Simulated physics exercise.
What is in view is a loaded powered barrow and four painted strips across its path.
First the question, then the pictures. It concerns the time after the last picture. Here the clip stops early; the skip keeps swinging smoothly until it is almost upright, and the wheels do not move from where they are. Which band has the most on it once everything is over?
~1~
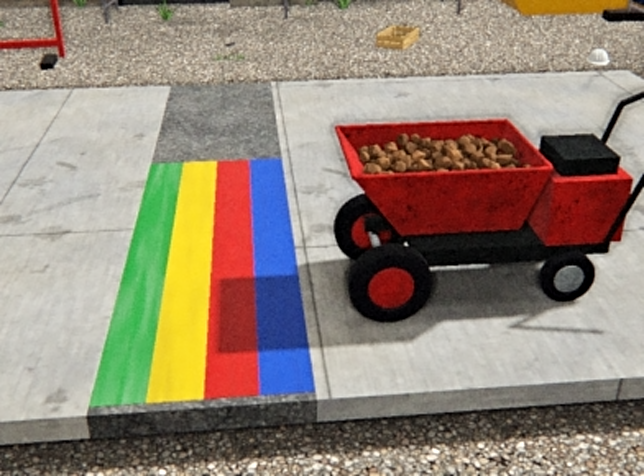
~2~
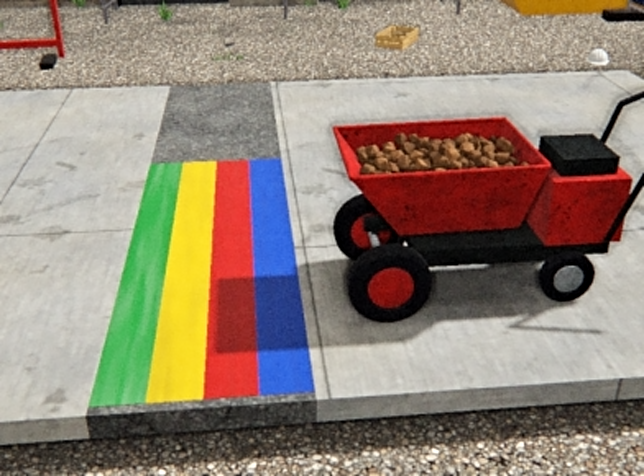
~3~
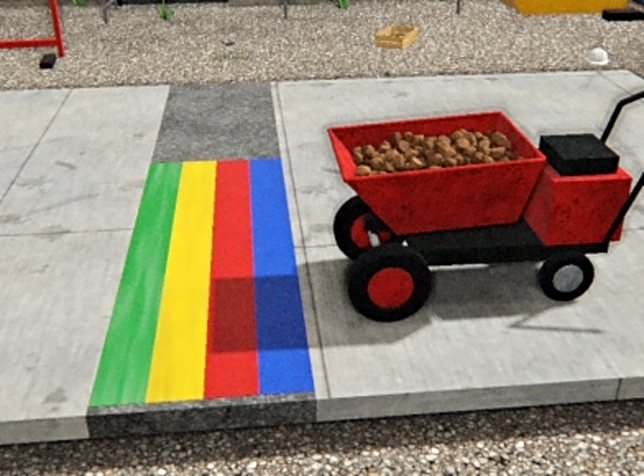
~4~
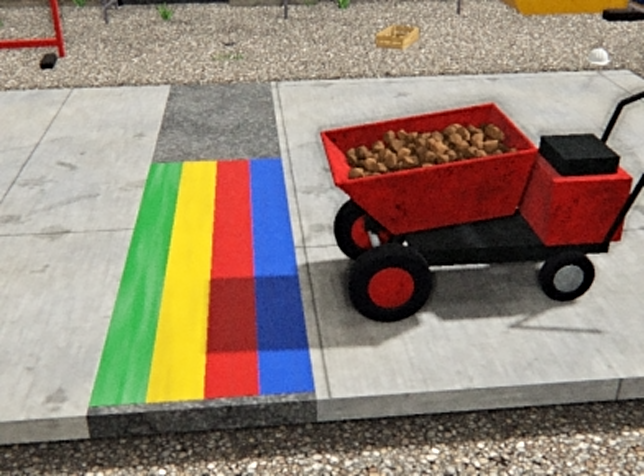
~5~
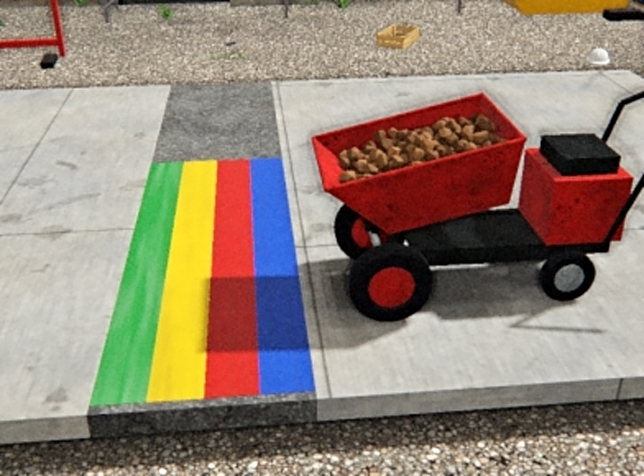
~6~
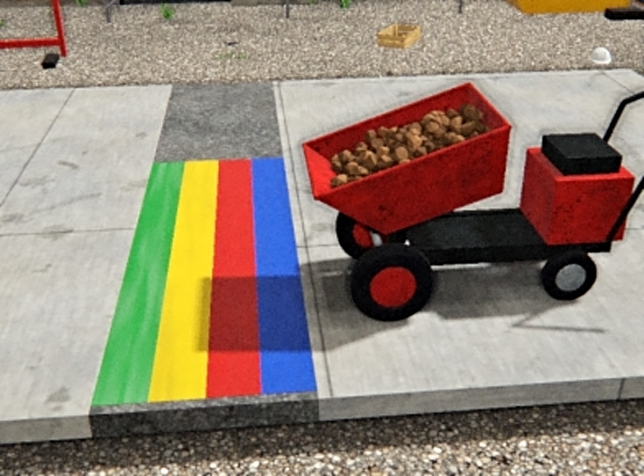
Red.
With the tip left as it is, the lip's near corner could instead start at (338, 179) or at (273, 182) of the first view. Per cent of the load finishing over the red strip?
You'd see around 30 per cent the first time and around 0 per cent the second.
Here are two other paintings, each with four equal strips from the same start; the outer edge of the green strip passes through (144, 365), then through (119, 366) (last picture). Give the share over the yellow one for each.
The first gives around 30 per cent, the second around 30 per cent.
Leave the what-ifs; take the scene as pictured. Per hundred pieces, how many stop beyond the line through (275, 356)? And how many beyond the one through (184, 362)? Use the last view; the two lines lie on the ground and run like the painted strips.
That's 80 in a hundred for the first and 20 in a hundred for the second.
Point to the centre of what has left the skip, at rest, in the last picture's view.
Around (218, 288).
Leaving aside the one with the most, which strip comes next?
The yellow strip.
Soon, skip tipped steeply; all in the skip.
A while on, skip tipped steeply; most in the skip; a stray few over the blue strip; a small part over the red strip; a stray few over the yellow strip; a stray few falling.
Towards the end, skip tipped right over; about a quarter in the skip; a small part over the blue strip; about a third over the red strip; about a quarter over the yellow strip; a small part over the green strip; a stray few off the paint.
Finally, skip tipped right over; about a quarter in the skip; a small part over the blue strip; about a third over the red strip; about a quarter over the yellow strip; a small part over the green strip; a stray few off the paint.
